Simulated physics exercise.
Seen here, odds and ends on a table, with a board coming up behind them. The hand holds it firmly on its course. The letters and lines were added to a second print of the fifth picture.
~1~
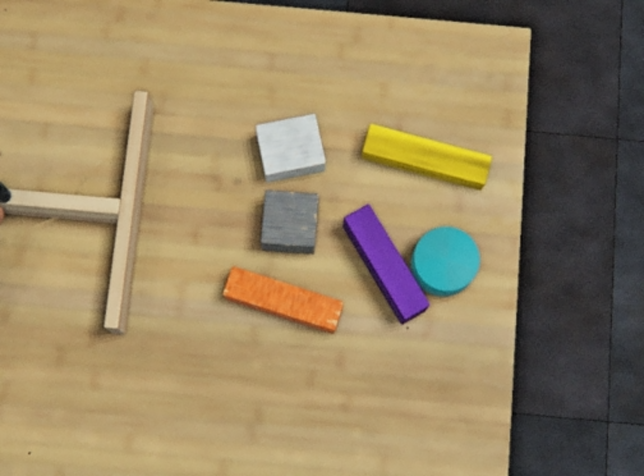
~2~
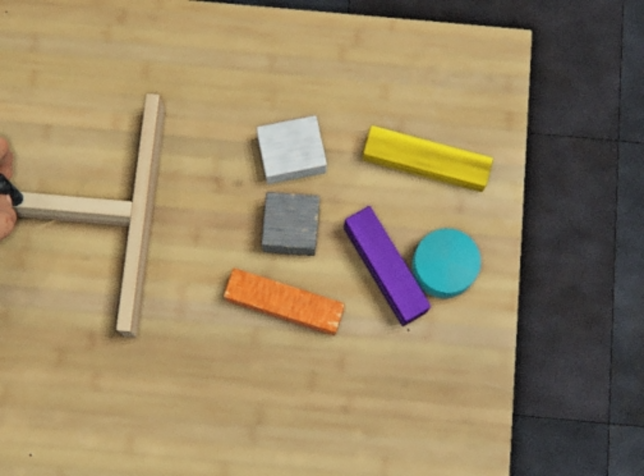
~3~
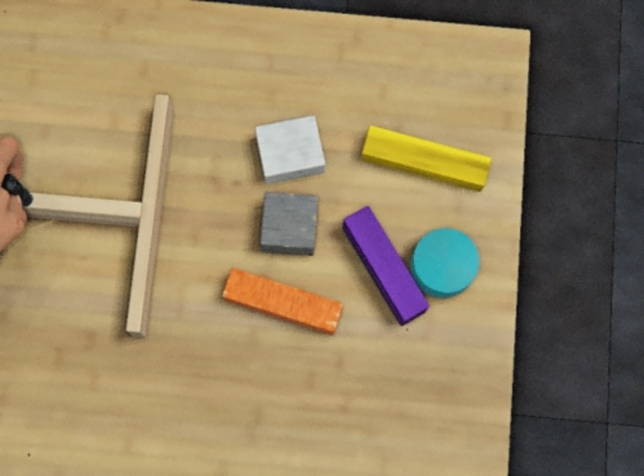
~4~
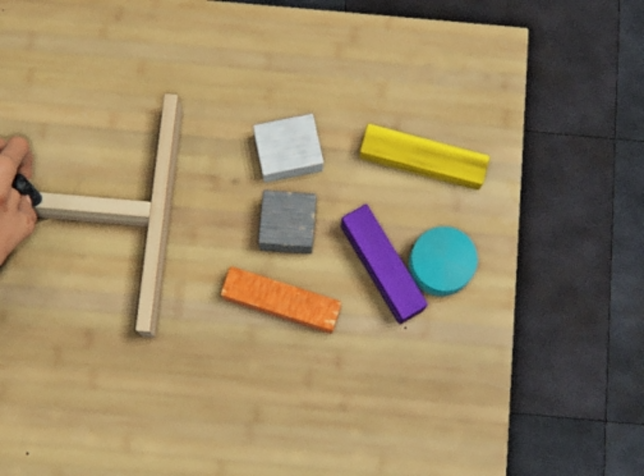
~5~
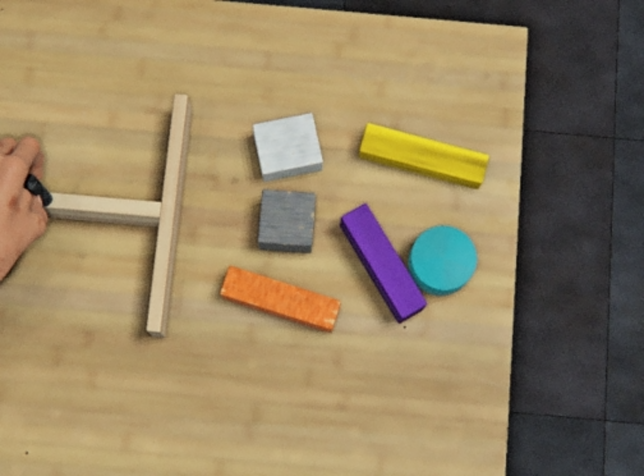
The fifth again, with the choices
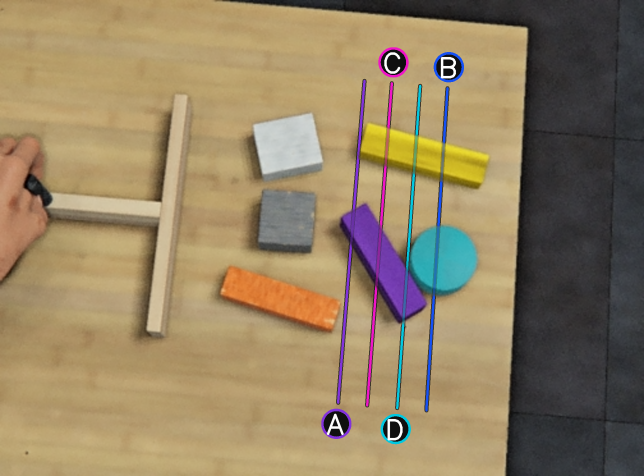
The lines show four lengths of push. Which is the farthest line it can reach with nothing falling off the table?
Line C.
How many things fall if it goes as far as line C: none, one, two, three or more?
The count is none.
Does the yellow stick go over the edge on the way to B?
Yes.
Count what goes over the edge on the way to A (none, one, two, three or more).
By then, none.
On the copy, A at (352, 237); B at (437, 244); C at (380, 239); D at (409, 242).
On C. First, board (245, 217); white block (296, 150); orange bar (307, 301).
Then, board (322, 224); turquoise tin (459, 262); yellow stick (461, 158).
Finally, board (376, 228); yellow stick (512, 158); turquoise tin (496, 266); nothing has fallen.
By contrast, A is safe but short; B drops the yellow stick and turquoise tin; D drops the yellow stick and turquoise tin.
